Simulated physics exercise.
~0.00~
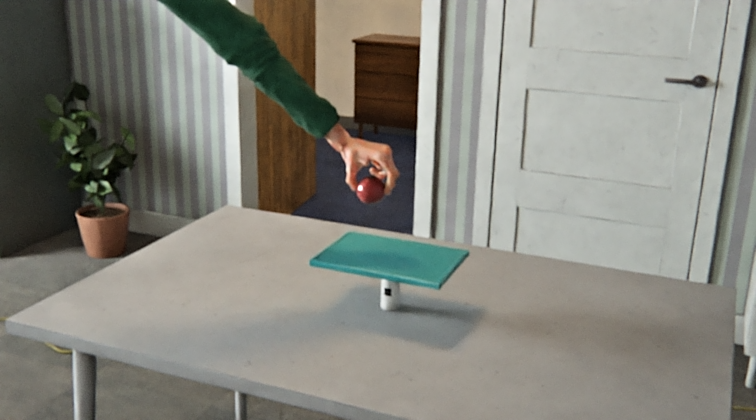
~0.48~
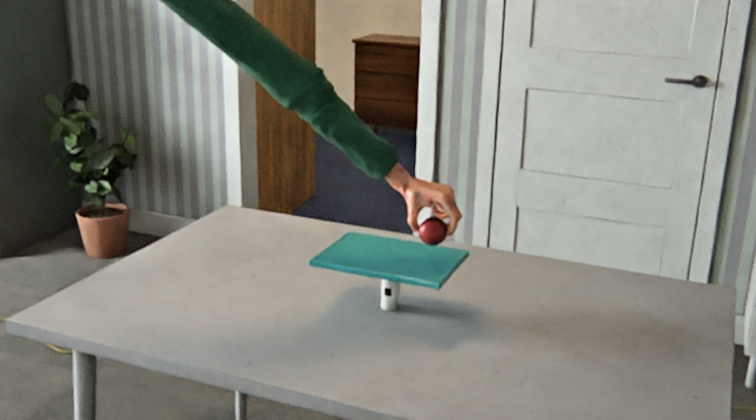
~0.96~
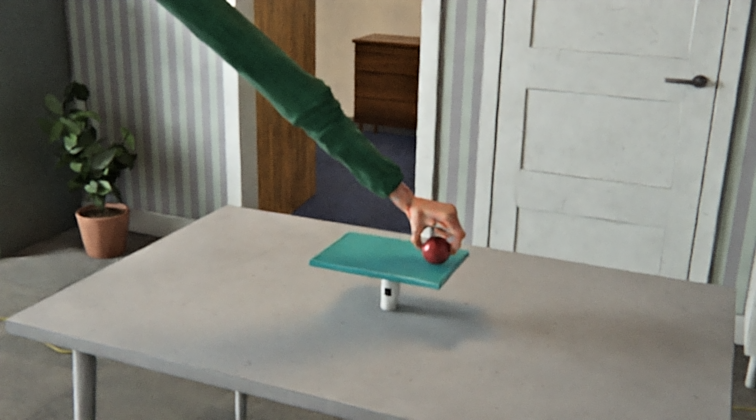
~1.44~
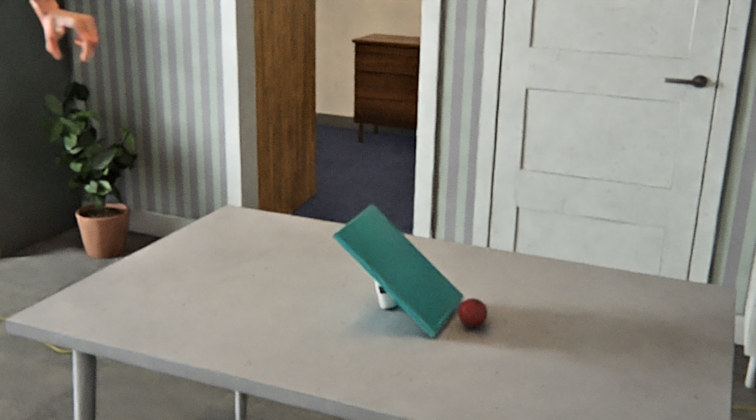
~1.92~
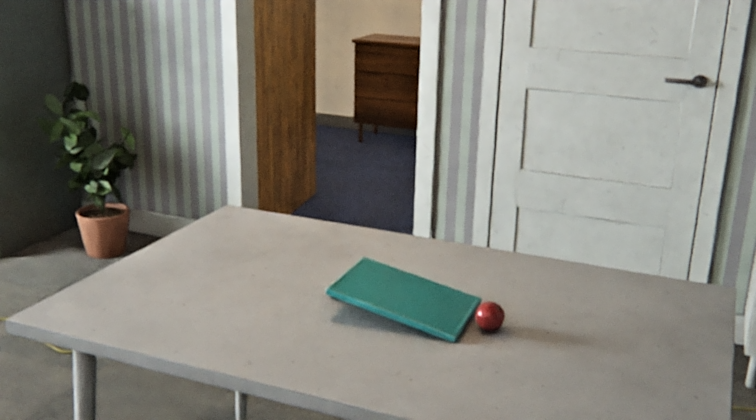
A hand in a green sleeve lowered a small red tomato onto the right side of a turquoise lid balanced on a white shaker, then let go and drew back as everything toppled, leaving the lid tilted on the table beside the tomato.
